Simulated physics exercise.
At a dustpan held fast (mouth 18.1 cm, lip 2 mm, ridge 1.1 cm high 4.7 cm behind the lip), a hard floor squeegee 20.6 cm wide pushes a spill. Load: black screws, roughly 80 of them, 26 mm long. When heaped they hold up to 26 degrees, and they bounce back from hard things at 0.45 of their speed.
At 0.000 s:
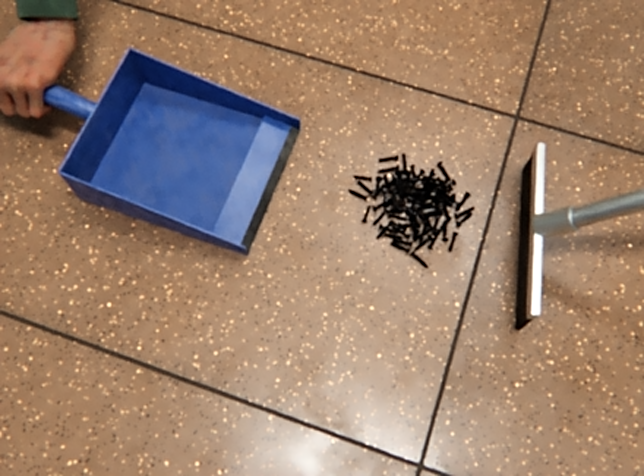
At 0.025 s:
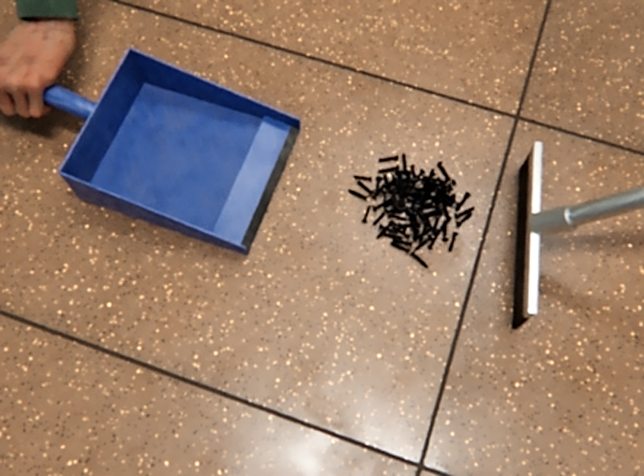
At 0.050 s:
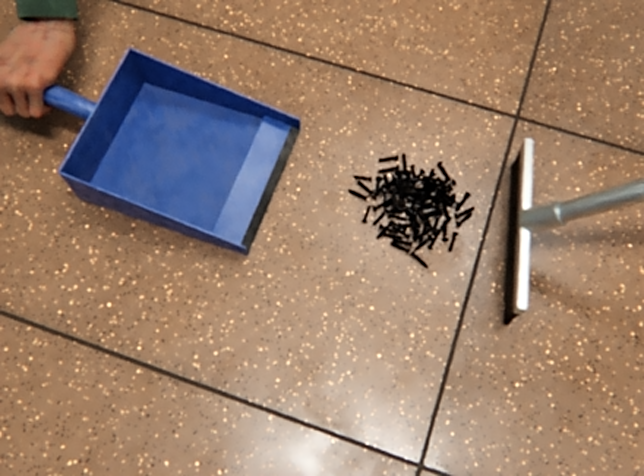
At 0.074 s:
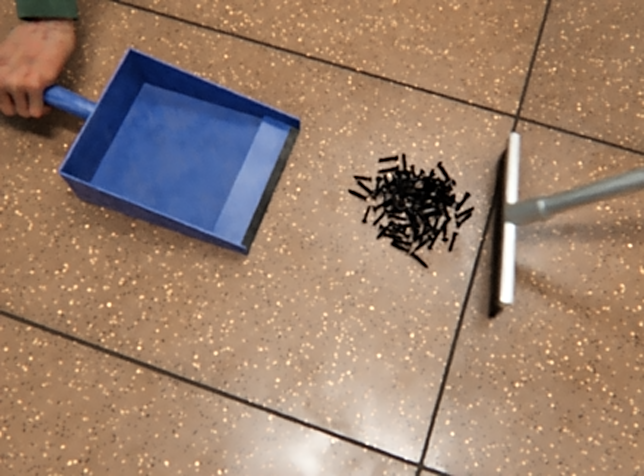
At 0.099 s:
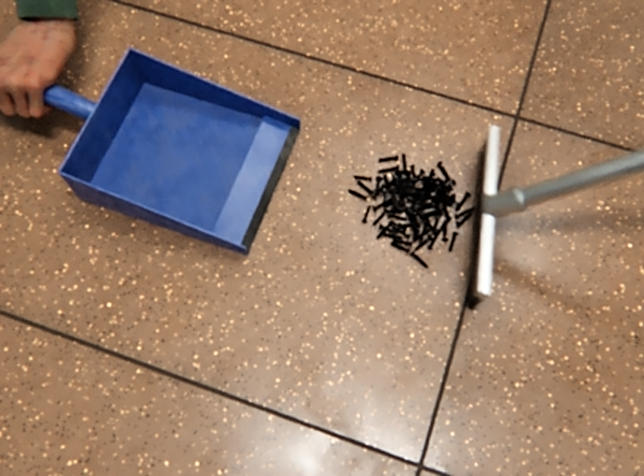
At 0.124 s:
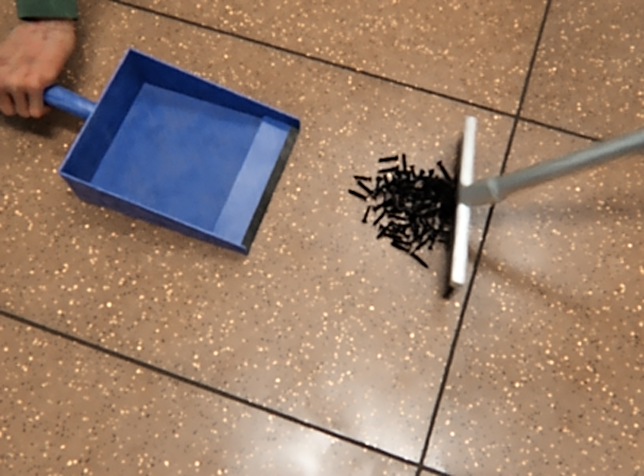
The footage shows a hand holding a blue dustpan still on a speckled tiled floor while a squeegee on the right slides left, crossing a dark tile line and reaching the right edge of a pile of black screws.
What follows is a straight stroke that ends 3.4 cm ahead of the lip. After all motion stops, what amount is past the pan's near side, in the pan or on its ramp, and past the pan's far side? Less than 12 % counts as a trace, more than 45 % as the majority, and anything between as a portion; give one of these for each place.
Near side - a trace, pan - a portion, far side - a portion.
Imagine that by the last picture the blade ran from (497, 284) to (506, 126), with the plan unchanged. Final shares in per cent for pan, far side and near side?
Pan 0; far 30; near 0.
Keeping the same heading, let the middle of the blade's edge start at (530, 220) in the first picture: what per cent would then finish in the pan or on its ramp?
Roughly 40 percent, ramp included.
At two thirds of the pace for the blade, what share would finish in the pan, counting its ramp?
I'd put it at close to 15 per cent.
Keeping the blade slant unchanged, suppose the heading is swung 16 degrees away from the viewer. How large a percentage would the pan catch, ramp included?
20 %.
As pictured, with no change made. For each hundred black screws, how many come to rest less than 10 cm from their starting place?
About 0 %.
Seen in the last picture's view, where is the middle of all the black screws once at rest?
Centre at rest, approx.: (283, 158) px.
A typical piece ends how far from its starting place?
It works out to roughly 18 cm.
Then, at 0.21 s, middle of the blade 12 cm from the lip; 0 % over the lip, far side 10 %, near side 0 %.
After 0.27 s, middle of the blade 7 cm from the lip; 0 % over the lip, far side 15 %, near side 0 %.
After 0.47 s, middle of the blade 5 cm from the lip; 40 % over the lip, far side 15 %, near side 5 %.
In the end, at 1.8 s, near side 5 %, pan 40 %, far side 15 %, in front of the lip or behind the blade 40 %.
